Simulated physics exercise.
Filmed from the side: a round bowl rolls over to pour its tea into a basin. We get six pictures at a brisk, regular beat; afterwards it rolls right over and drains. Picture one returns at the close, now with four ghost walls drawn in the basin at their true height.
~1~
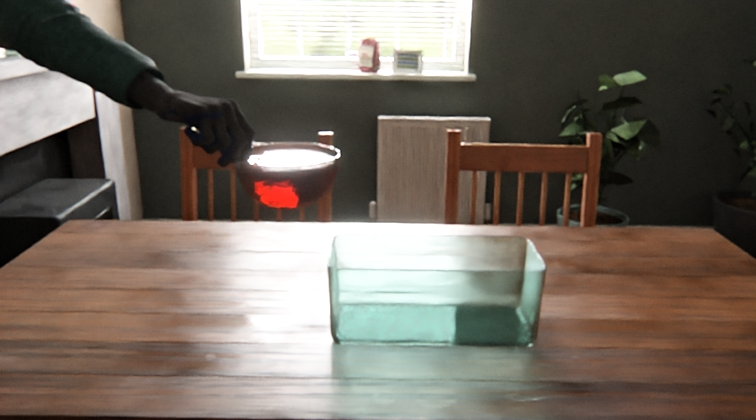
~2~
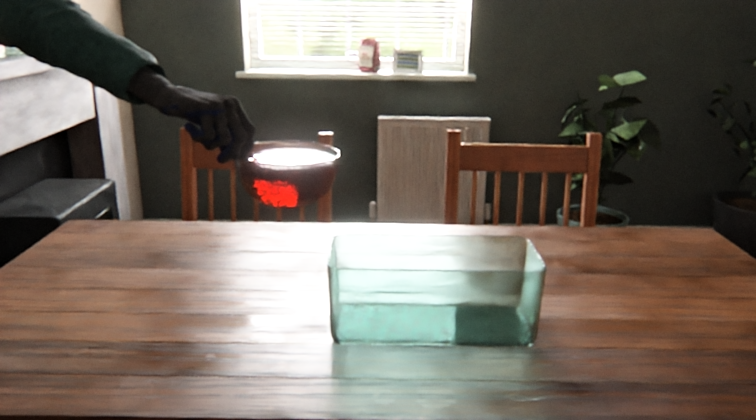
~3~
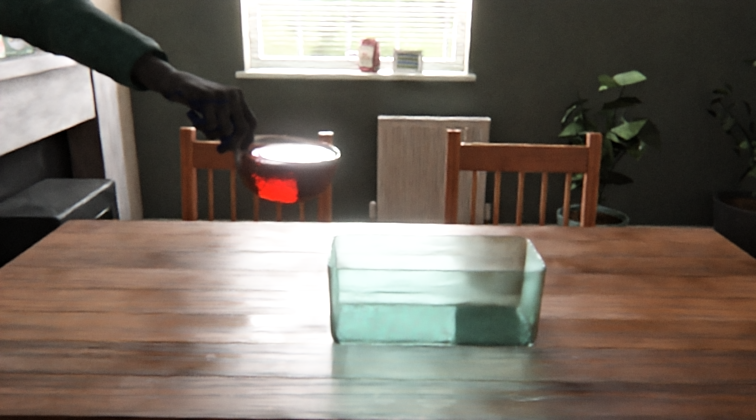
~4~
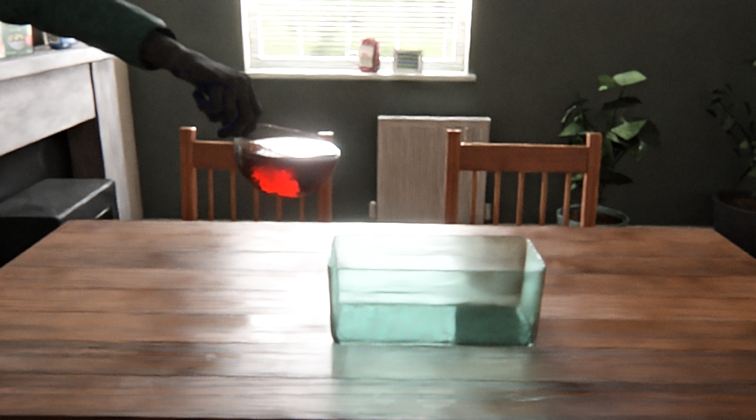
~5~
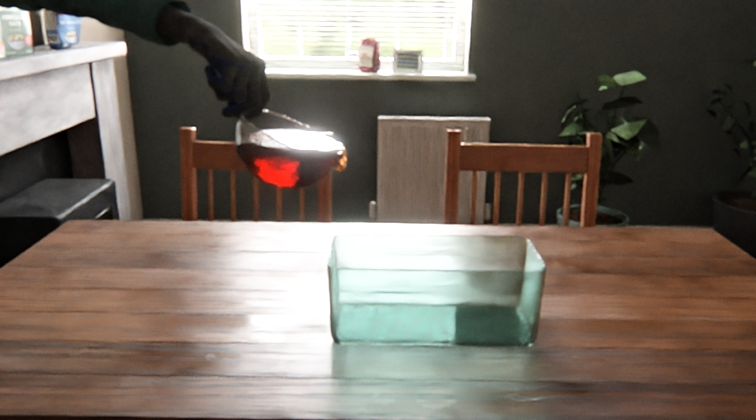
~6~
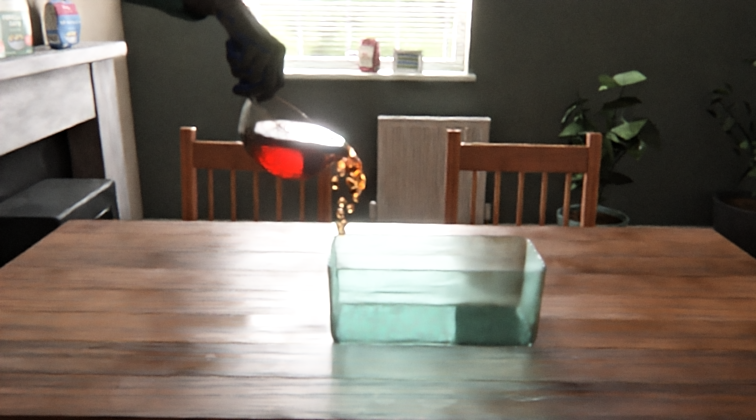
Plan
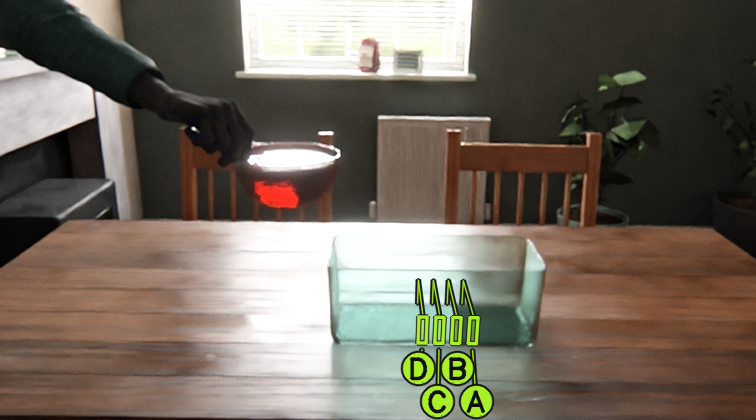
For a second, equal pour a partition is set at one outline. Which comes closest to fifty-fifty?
D beats the others.
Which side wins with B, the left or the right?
The left side.
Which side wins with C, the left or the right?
The left side.
On the marked copy, A at (472, 349); B at (455, 349); C at (438, 349); D at (422, 349).
If A is chosen, about 87 % ends left of the wall and 12 % right of it.
If B is chosen, about 91 % ends left of the wall and 8 % right of it.
If C is chosen, about 81 % ends left of the wall and 17 % right of it.
If D is chosen, about 48 % ends left of the wall and 51 % right of it.
